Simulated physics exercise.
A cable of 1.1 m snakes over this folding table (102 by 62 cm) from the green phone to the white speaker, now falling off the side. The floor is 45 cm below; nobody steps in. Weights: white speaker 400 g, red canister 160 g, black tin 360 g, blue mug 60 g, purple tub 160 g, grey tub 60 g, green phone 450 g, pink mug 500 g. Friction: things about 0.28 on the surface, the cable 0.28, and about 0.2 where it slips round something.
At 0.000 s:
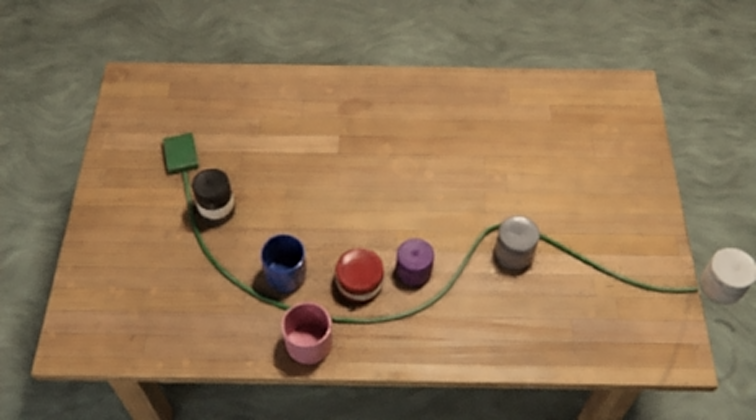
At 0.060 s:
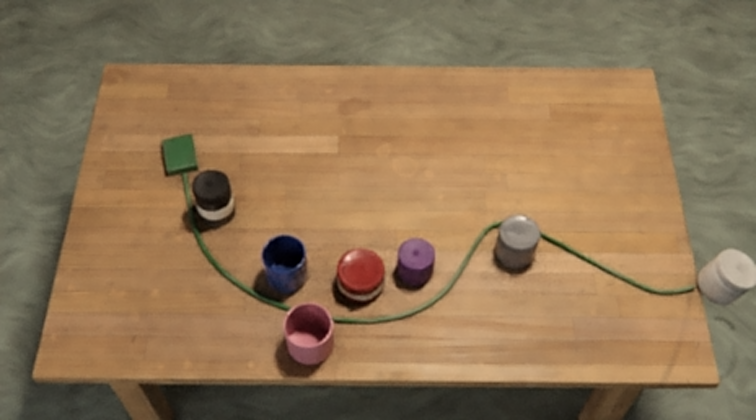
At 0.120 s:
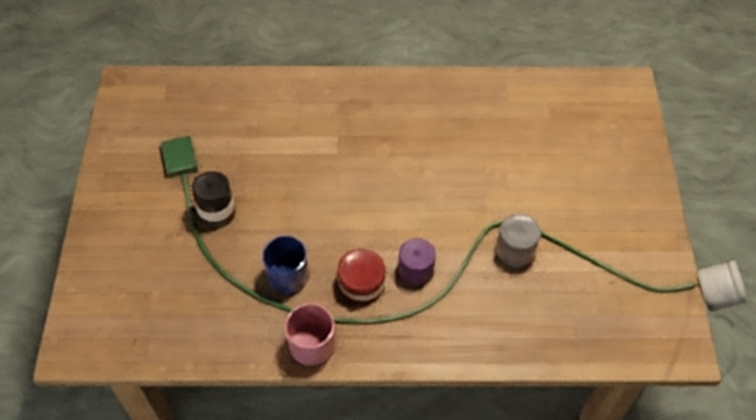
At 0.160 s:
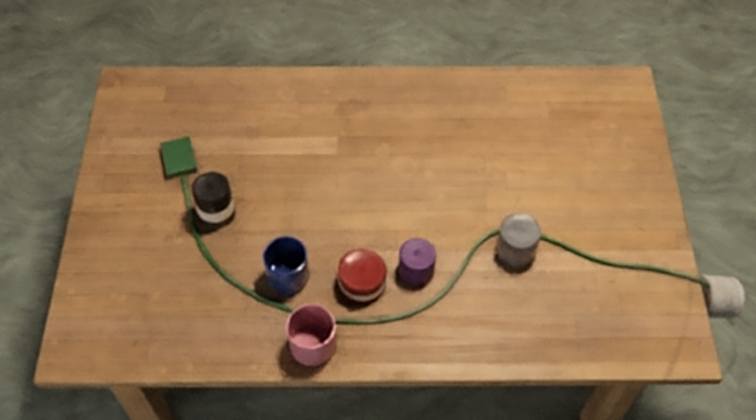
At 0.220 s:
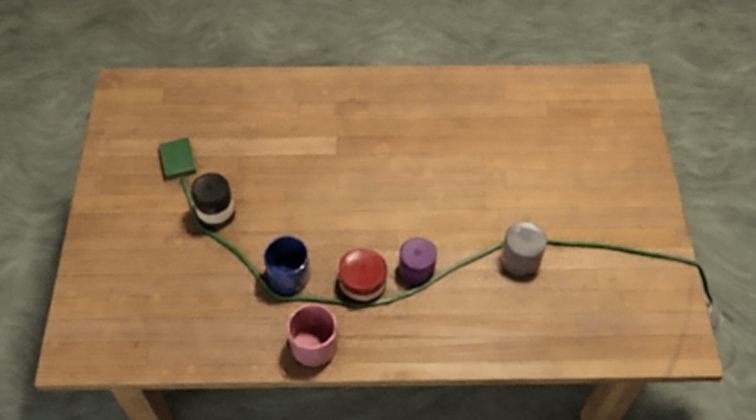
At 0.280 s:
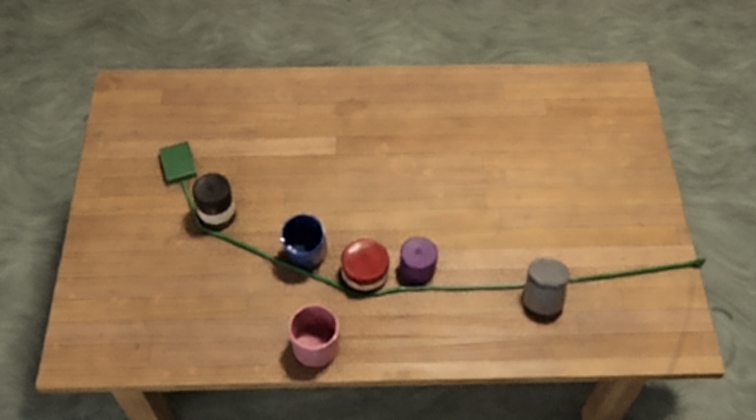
On a wooden table, a white speaker drops off the right side, pulling a green cable taut.
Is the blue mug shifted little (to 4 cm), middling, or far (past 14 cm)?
Result: Blue mug travels a long way.
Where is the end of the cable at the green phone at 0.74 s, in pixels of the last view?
Near (247, 221).
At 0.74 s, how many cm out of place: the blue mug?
Blue mug 30 cm.
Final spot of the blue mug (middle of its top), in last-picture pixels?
Near (371, 122).
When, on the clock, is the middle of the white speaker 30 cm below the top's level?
About: 0.44 s.
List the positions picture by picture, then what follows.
In the first picture, blue mug (283, 253); cable runs through (636, 284) (417, 310).
In the second picture, white speaker (734, 268); cable runs through (635, 283) (419, 309).
In the third picture, white speaker (722, 287); cable runs through (635, 282) (420, 309).
In the fourth picture, white speaker (716, 297); cable runs through (652, 268) (421, 309).
In the fifth picture, grey tub (527, 239); white speaker (698, 317); cable runs through (699, 267).
In the sixth picture, blue mug (304, 229); cable runs through (609, 276) (466, 287) (335, 284).
At 0.5 s, the cable's tail end at (220, 213); blue mug 25 cm off its start, grey tub over the edge, red canister 17 cm off its start.
At 0.7 s, the cable's tail end at (247, 221); blue mug 29 cm off its start, grey tub over the edge, red canister 20 cm off its start.
At 1.0 s, the cable's tail end at (247, 222); blue mug 29 cm off its start at (371, 122), grey tub over the edge, red canister 20 cm off its start at (391, 168).
At 1.2 s, the cable's tail end at (247, 222); blue mug 29 cm off its start, grey tub over the edge, red canister 20 cm off its start.
At 2.4 s, the cable's tail end at (247, 222); blue mug 29 cm off its start at (371, 122), grey tub over the edge, red canister 20 cm off its start at (391, 168), green phone 15 cm off its start at (223, 219).
